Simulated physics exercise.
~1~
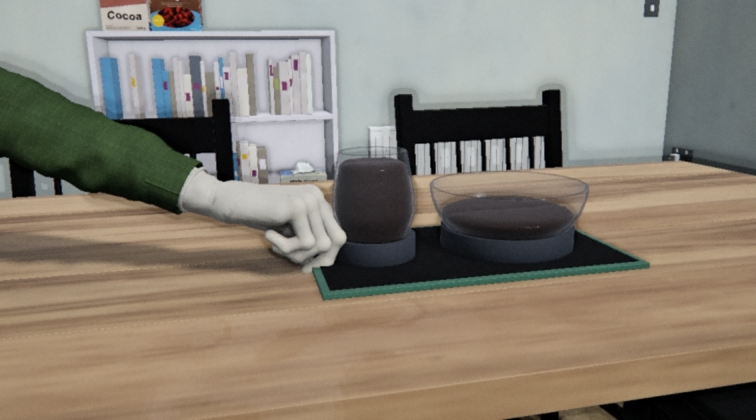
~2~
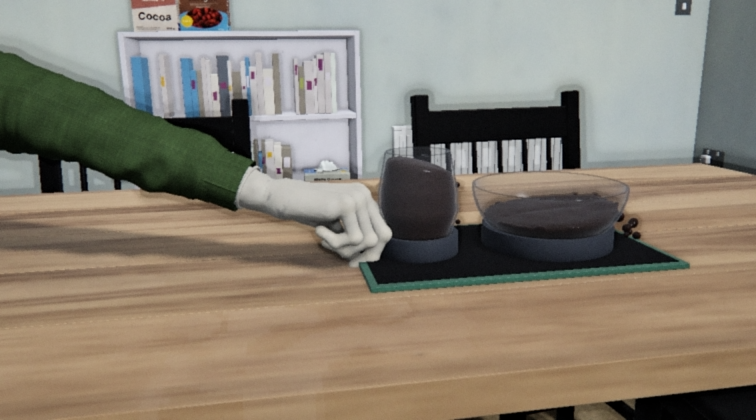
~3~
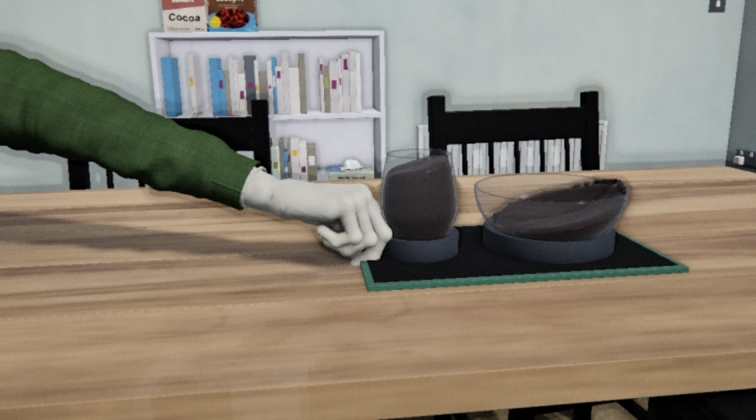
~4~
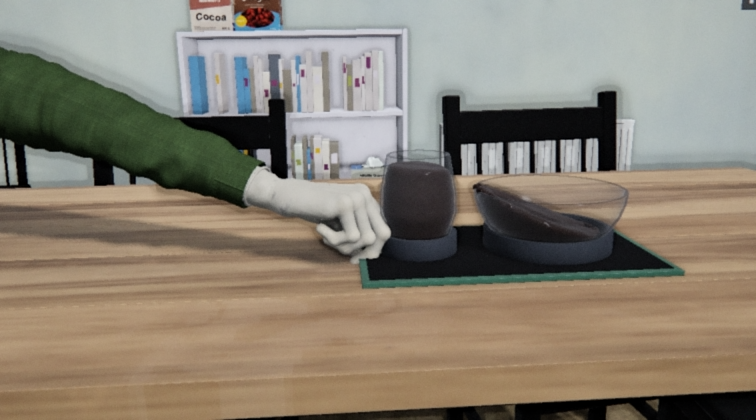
A hand in a green sleeve slid a dark tray holding a round-bellied glass and a bowl of dark coffee rightward across a wooden table, then stopped; drops spilled beyond the bowl, and the coffee was still sloshing, tilted up the bowl's left side.
